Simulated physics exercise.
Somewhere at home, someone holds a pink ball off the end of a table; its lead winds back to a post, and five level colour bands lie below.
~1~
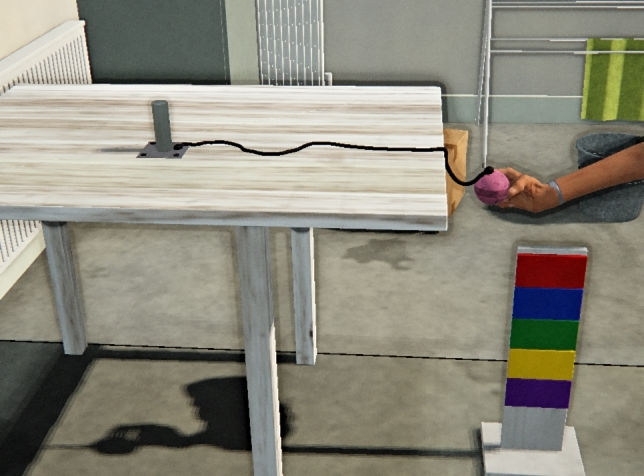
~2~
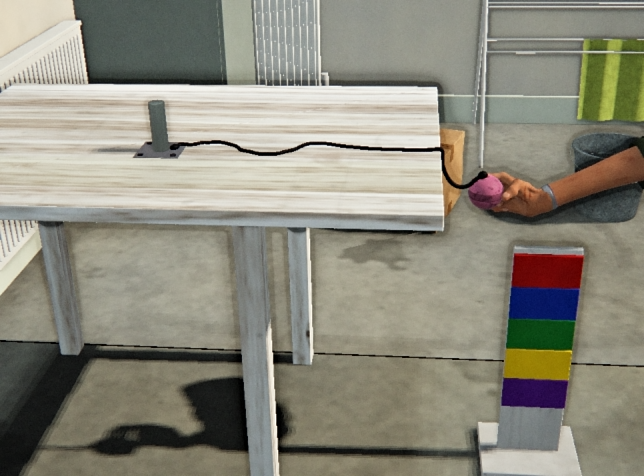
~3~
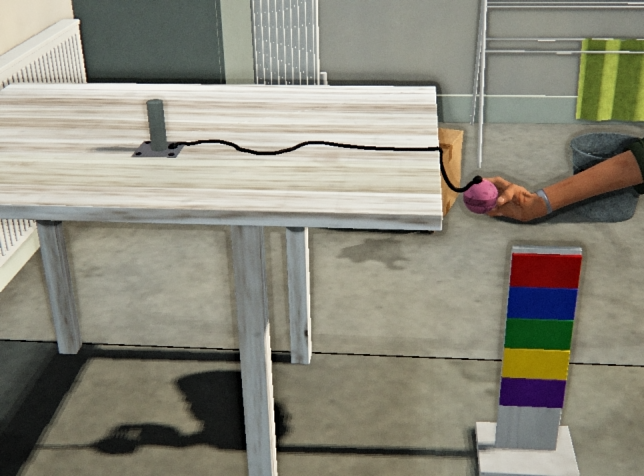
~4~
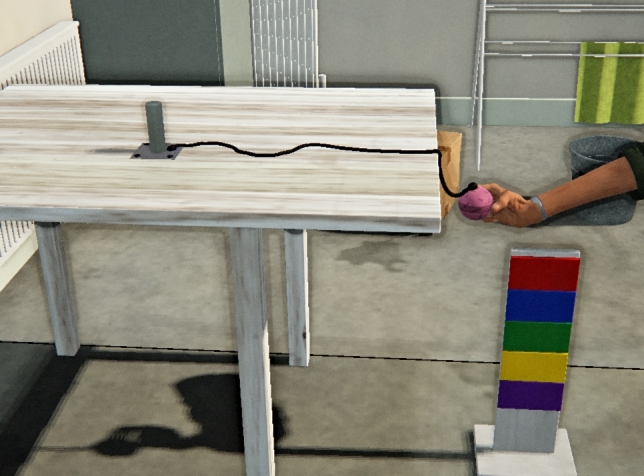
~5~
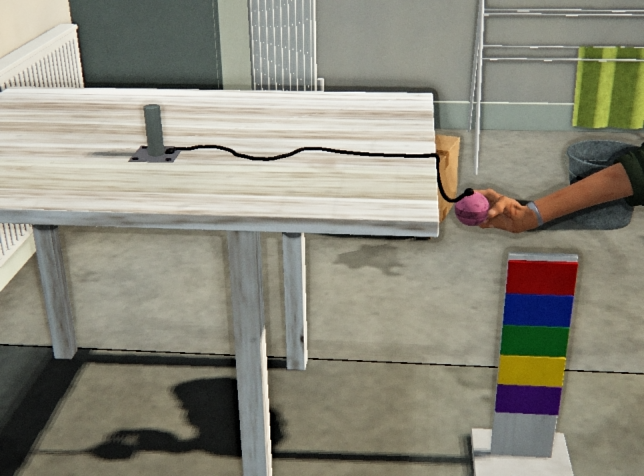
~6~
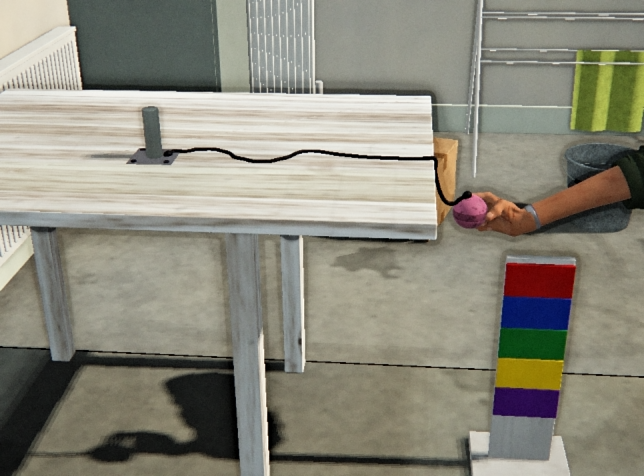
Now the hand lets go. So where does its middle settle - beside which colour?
Beside red.
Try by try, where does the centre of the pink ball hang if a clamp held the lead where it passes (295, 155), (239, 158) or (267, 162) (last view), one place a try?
Near (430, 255), then (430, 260), then (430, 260).
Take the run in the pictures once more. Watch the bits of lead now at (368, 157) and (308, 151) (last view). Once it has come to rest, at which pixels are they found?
To (406, 157) for the first and to (342, 157) for the second.
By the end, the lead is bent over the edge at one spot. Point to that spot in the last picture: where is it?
That would be the bit at (400, 159).
Early on, ball near (414, 273); level with red.
Midway, ball near (442, 276); level with red.
Finally, ball near (428, 277); level with red. Its middle rests at the red band.
